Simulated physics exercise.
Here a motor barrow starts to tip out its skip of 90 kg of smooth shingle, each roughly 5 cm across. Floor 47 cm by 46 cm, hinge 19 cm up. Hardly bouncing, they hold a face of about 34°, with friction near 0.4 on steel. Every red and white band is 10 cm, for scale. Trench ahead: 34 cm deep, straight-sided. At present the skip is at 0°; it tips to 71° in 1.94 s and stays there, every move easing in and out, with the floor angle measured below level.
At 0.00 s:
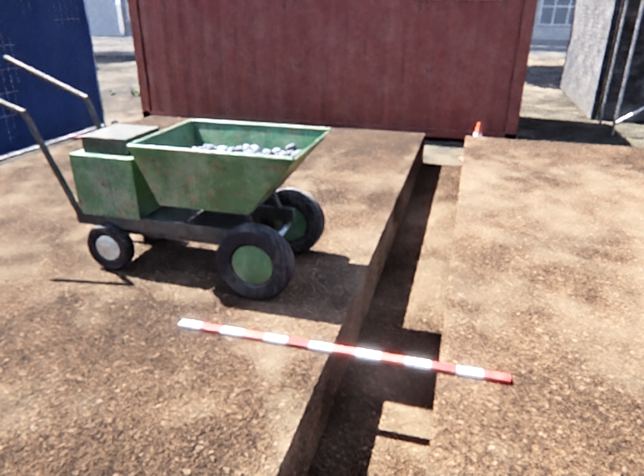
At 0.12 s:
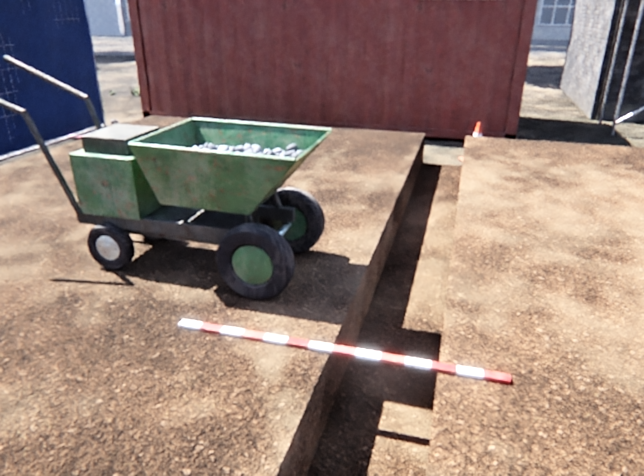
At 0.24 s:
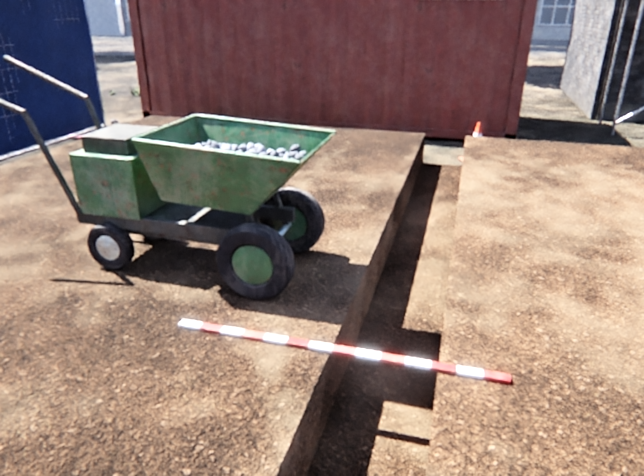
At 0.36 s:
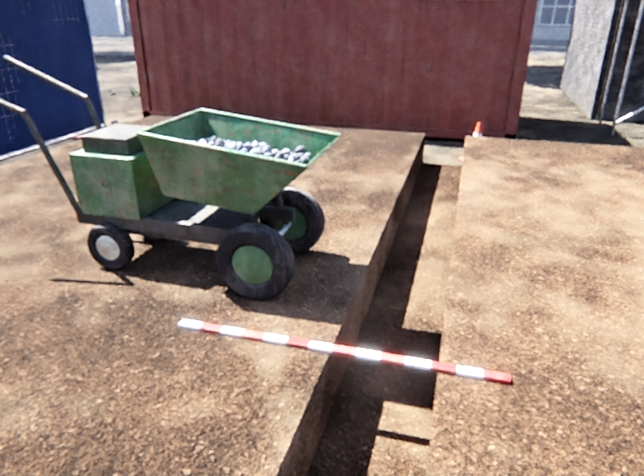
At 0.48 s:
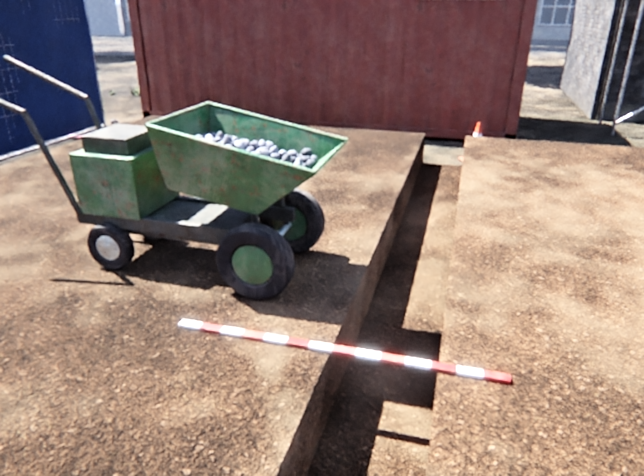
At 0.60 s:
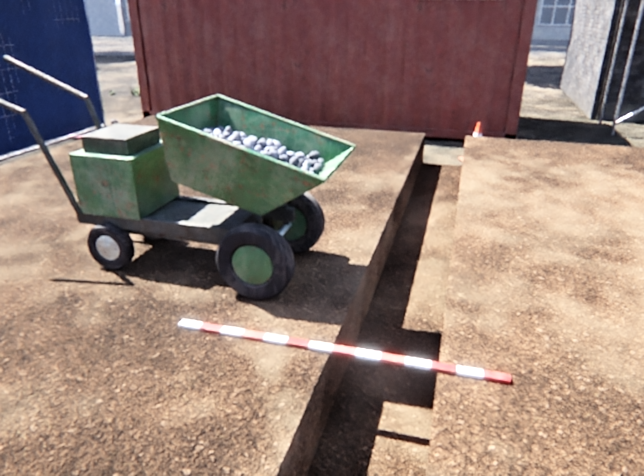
A green motor barrow's skip of grey stones tilts steadily forward to the right beside a trench.
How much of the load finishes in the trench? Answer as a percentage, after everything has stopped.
Some 99 per cent of it.
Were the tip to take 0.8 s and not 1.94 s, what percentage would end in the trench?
Probably about 90 in a hundred.
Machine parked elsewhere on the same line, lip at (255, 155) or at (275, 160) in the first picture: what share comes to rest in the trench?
100 % and 100 %.
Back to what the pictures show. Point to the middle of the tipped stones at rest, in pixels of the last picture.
Roughly at pixel (410, 336).
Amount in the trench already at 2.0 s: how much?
65 per cent or so by then.
After 1.5 s the floor is at 60°; 99 % in the skip, 1 % in the trench; the foremost stones are at (384, 245).
After 2.0 s the floor is at 71°; 33 % in the skip, 66 % in the trench, 1 % past the trench; the foremost stones are at (448, 317).
After 2.4 s the floor is at 71°; 8 % in the skip, 91 % in the trench, 1 % past the trench; the foremost stones are at (457, 323).
After 4.3 s the floor is at 71°; 0 % in the skip, 99 % in the trench, 1 % past the trench; the foremost stones are at (458, 323).
